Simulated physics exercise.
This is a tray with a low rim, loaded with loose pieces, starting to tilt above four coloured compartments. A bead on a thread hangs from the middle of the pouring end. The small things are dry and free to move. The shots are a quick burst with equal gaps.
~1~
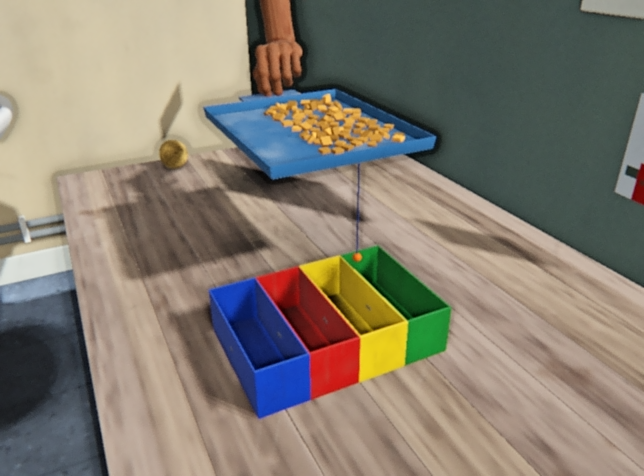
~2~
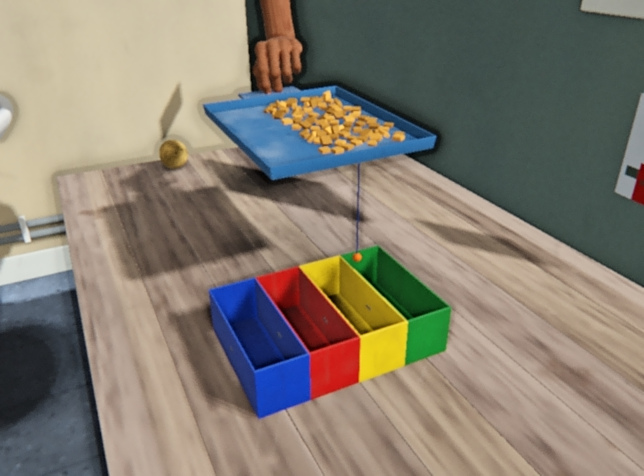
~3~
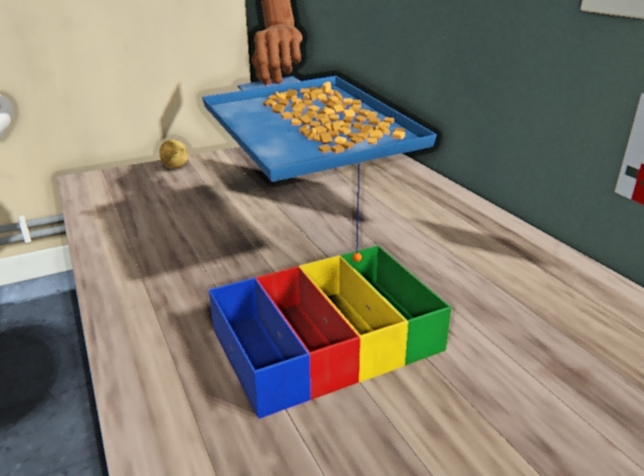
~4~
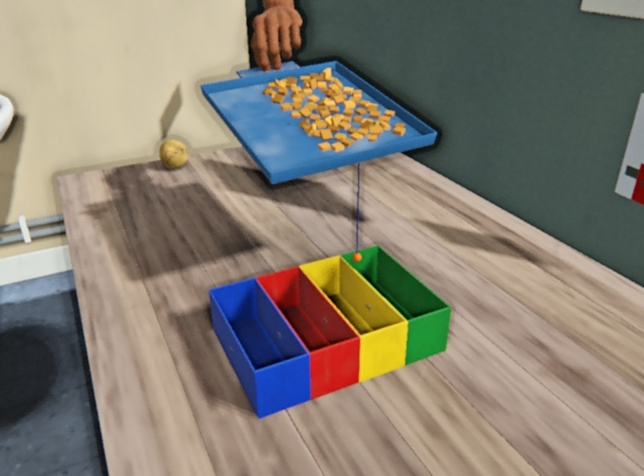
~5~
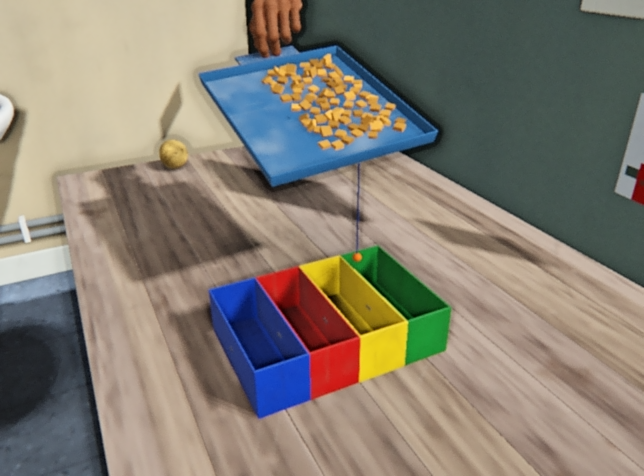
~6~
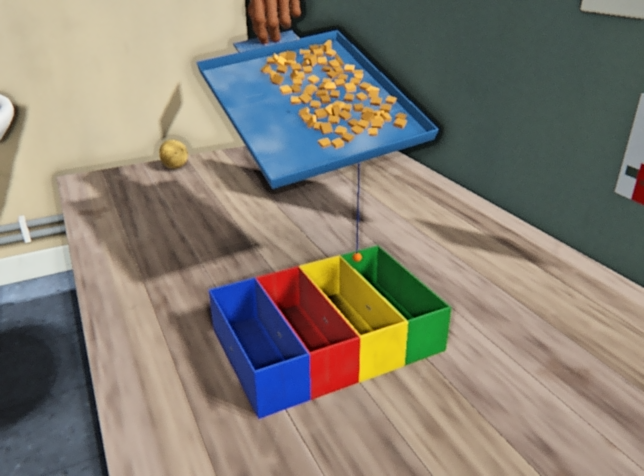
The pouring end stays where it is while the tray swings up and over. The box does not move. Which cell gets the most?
Most goes to the red cell.
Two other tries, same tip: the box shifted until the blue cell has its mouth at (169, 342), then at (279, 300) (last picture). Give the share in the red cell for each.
The first gives 0 %, the second 50 %.
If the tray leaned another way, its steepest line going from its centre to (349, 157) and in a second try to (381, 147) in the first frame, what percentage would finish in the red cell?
The first gives 10 %, the second 0 %.
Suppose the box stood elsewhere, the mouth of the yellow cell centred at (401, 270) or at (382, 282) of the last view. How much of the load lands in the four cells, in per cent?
About 90 and 100 per cent.
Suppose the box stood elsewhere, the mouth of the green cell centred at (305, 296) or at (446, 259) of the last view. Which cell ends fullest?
First green, then the blue one.
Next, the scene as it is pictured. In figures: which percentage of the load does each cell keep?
In per cent, blue cell 0, red cell 60, yellow cell 30 and green cell 10.
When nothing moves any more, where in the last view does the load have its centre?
Close to (310, 337).
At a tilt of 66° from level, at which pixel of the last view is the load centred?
At about (326, 149).
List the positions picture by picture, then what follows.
Corners of the pouring end at (272, 166) and (434, 136), level; middle of the load at (330, 121), cereal squares; bead on its thread at (357, 257); blue cell at (283, 382); red cell at (335, 364); yellow cell at (383, 347); green cell at (428, 332), in the first frame.
Corners of the pouring end at (272, 167) and (434, 136), level; middle of the load at (330, 119), in the second frame.
Corners of the pouring end at (272, 169) and (434, 135), tipped barely, lowest at the left corner; middle of the load at (330, 113), in the third frame.
Corners of the pouring end at (272, 172) and (435, 133), tipped a little, lowest at the left corner; middle of the load at (330, 104), in the fourth frame.
Corners of the pouring end at (272, 175) and (435, 131), tipped a little, lowest at the left corner; middle of the load at (323, 94), in the fifth frame.
Corners of the pouring end at (272, 178) and (436, 129), tipped clearly, lowest at the left corner; middle of the load at (324, 86); blue cell at (283, 382); red cell at (335, 364); yellow cell at (383, 347); green cell at (428, 332), in the sixth frame.
Soon, tray tipped steeply; nearly all on the tray; a stray few falling or outside the box.
A while on, tray tipped past a quarter turn; a small part on the tray; about a third in the red cell; a small part in the yellow cell; a small part in the blue cell; a stray few in the green cell; about a third falling or outside the box.
Towards the end, tray tipped past a quarter turn; about two thirds in the red cell; about a quarter in the yellow cell; a small part in the green cell; a small part in the blue cell; a stray few falling or outside the box.
Finally, tray tipped past a quarter turn; about two thirds in the red cell; about a quarter in the yellow cell; a small part in the green cell; a small part in the blue cell; a stray few outside the box.
